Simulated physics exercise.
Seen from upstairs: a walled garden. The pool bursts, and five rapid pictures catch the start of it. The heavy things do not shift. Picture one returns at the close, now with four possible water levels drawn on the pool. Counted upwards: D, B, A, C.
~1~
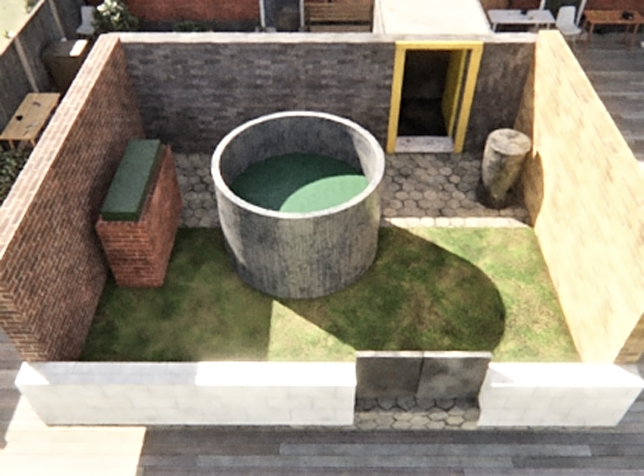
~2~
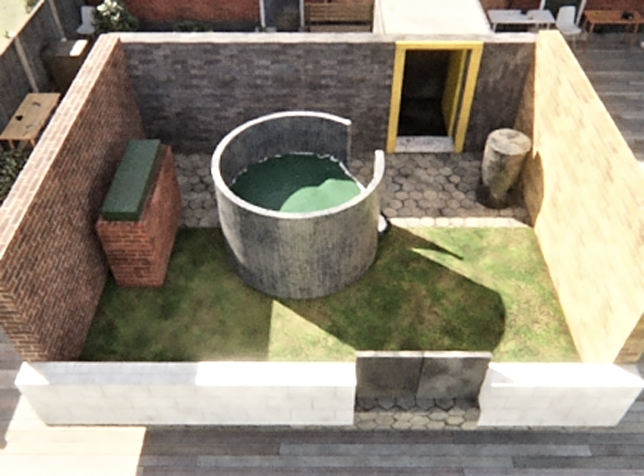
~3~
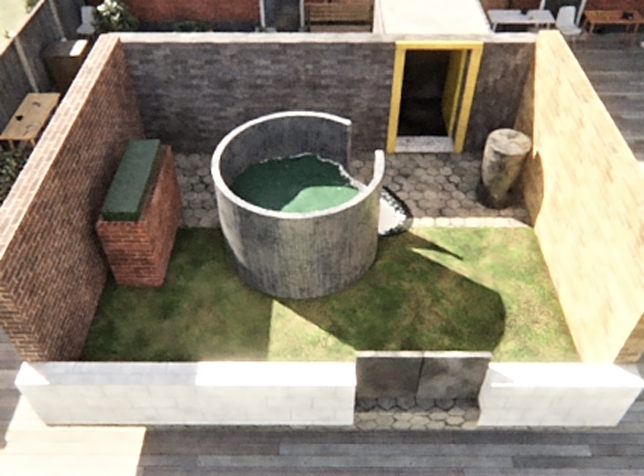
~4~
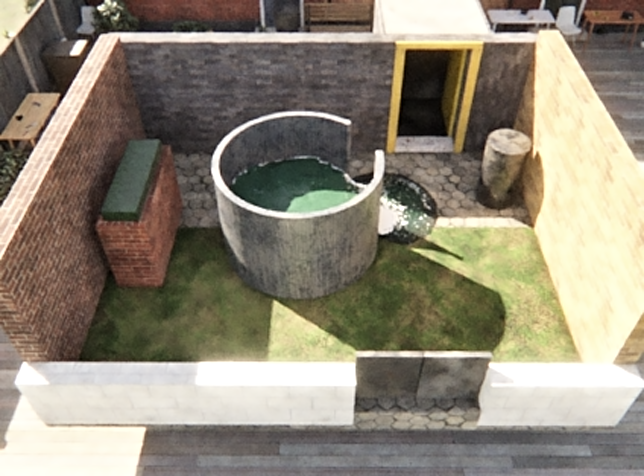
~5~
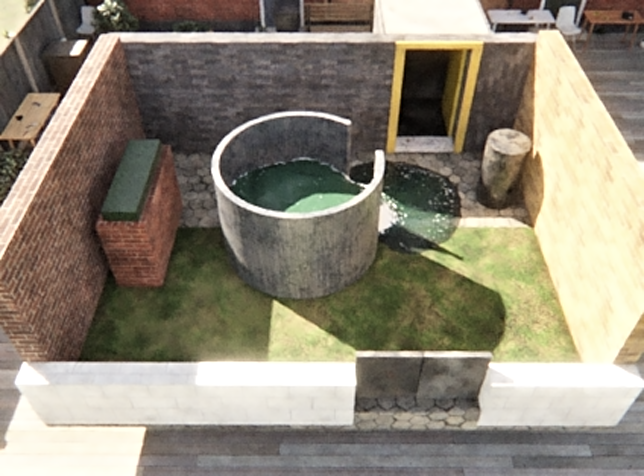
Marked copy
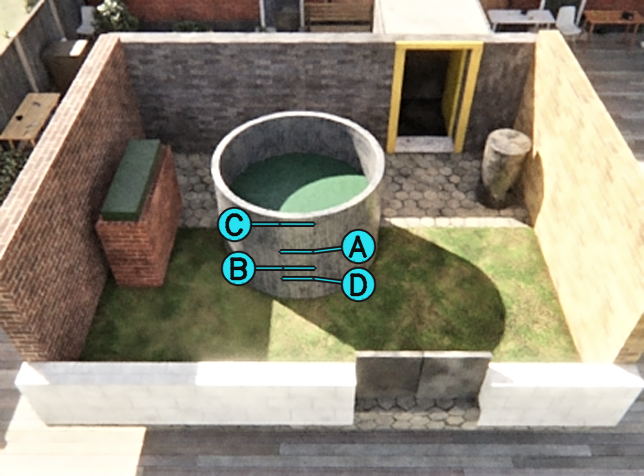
In a walled garden seen from above, a gap appears in the right side of a round grey pool, and green water pours out through it, spreading across the paving and grass edge near the yellow doorway.
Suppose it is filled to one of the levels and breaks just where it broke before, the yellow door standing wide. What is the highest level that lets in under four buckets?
The limit is D.
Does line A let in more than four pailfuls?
Yes, it does.
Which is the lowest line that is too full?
It is B.
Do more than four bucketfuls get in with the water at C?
Yes, it does.
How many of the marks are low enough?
One of the four.
On the marked copy, A at (297, 251); B at (298, 268); C at (296, 224); D at (298, 278); from the bottom up D, B, A, C.
With A, dozens of bucketfuls pour in.
With B, about 9 bucketfuls get in.
With C, dozens of bucketfuls pour in.
With D, a splash gets over, under a bucket.
